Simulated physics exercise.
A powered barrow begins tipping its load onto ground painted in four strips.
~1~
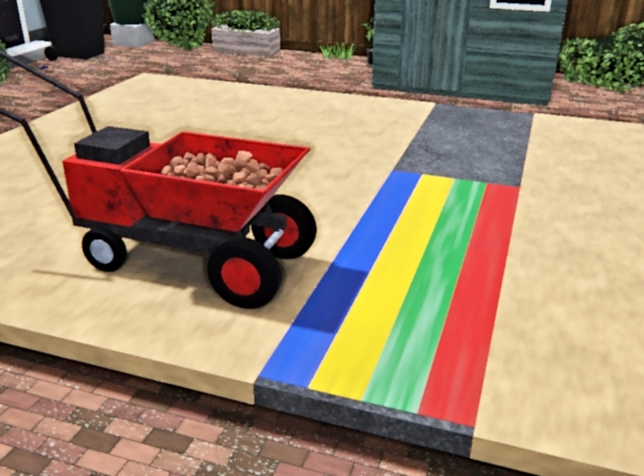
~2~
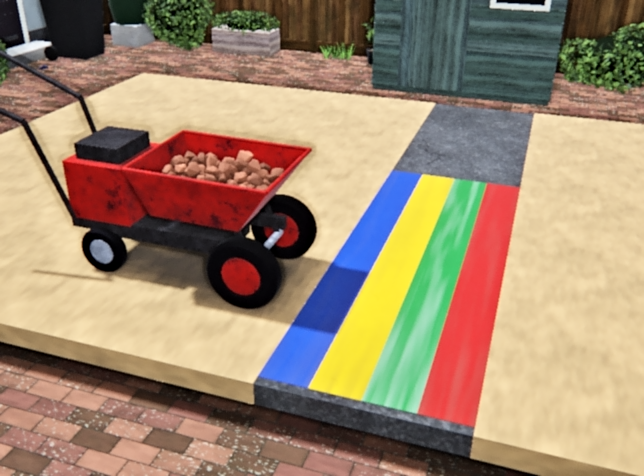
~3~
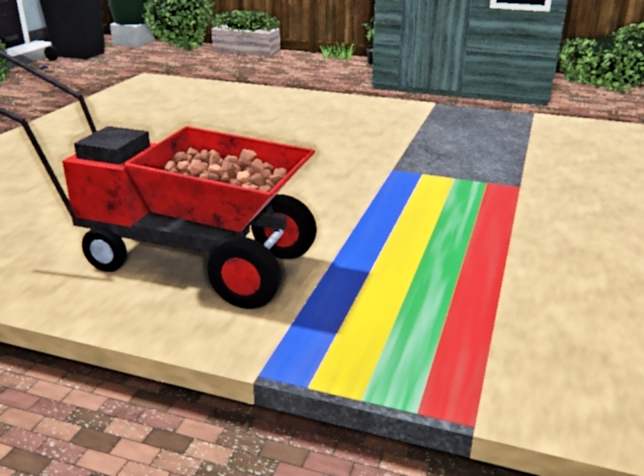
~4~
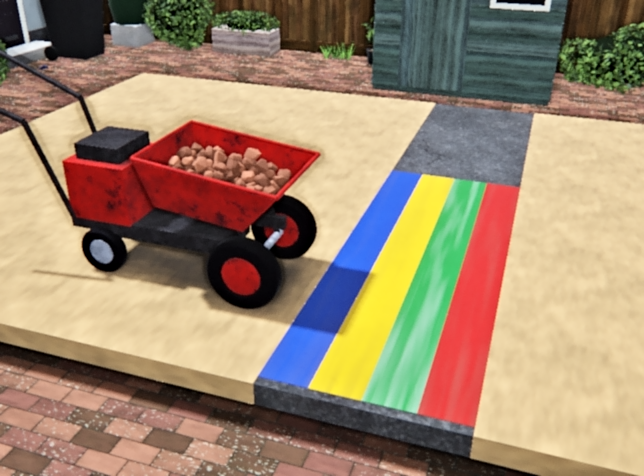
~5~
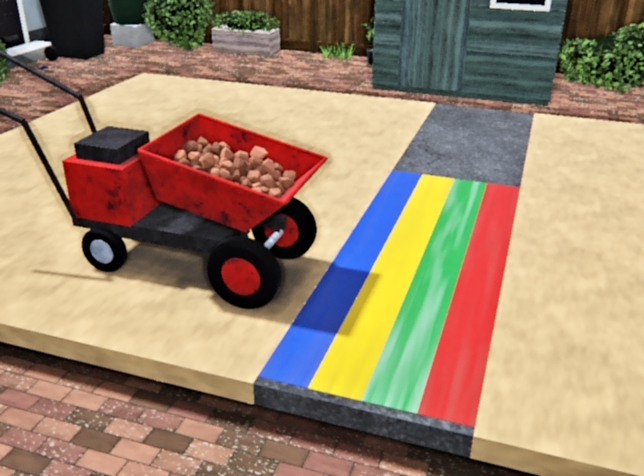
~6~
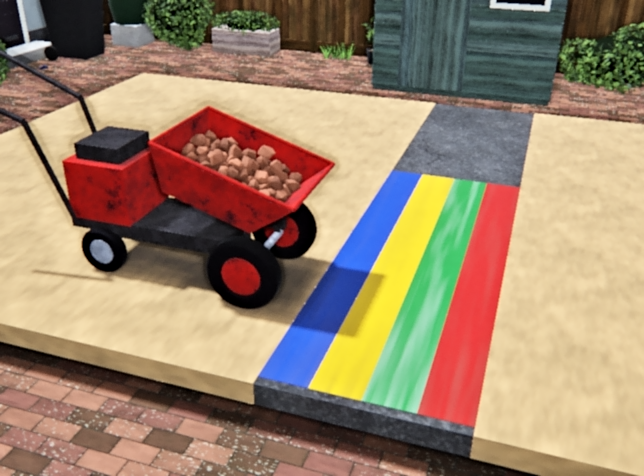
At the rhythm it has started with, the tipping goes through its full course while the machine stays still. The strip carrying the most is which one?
That would be the yellow strip.
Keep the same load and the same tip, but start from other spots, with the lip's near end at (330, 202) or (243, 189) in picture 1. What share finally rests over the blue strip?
Roughly 0 and 30 percent respectively.
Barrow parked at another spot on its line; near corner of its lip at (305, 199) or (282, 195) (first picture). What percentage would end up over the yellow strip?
The first stopping place yields 20 % and the other yields 40 %.
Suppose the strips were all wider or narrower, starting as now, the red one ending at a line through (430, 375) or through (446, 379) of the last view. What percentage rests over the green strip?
30 % and 30 %.
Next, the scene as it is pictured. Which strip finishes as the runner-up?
Second: Green.
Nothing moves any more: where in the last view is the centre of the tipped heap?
Near (388, 297), more or less.
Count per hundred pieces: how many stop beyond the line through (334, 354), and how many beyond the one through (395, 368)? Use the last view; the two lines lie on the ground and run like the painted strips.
First 70 in a hundred, second 20 in a hundred.
Just after the last frame, skip tipped steeply; every one in the skip.
A moment on, skip tipped right over; the larger part in the skip; just a few over the blue strip; about a tenth over the yellow strip; just a few over the green strip; just a few falling.
Further on, skip tipped right over; roughly a quarter in the skip; just a few over the blue strip; roughly half over the yellow strip; roughly a quarter over the green strip; about a tenth over the red strip.
When it is over, skip tipped right over; about a tenth in the skip; about a tenth over the blue strip; roughly half over the yellow strip; roughly a quarter over the green strip; about a tenth over the red strip; just a few off the paint.
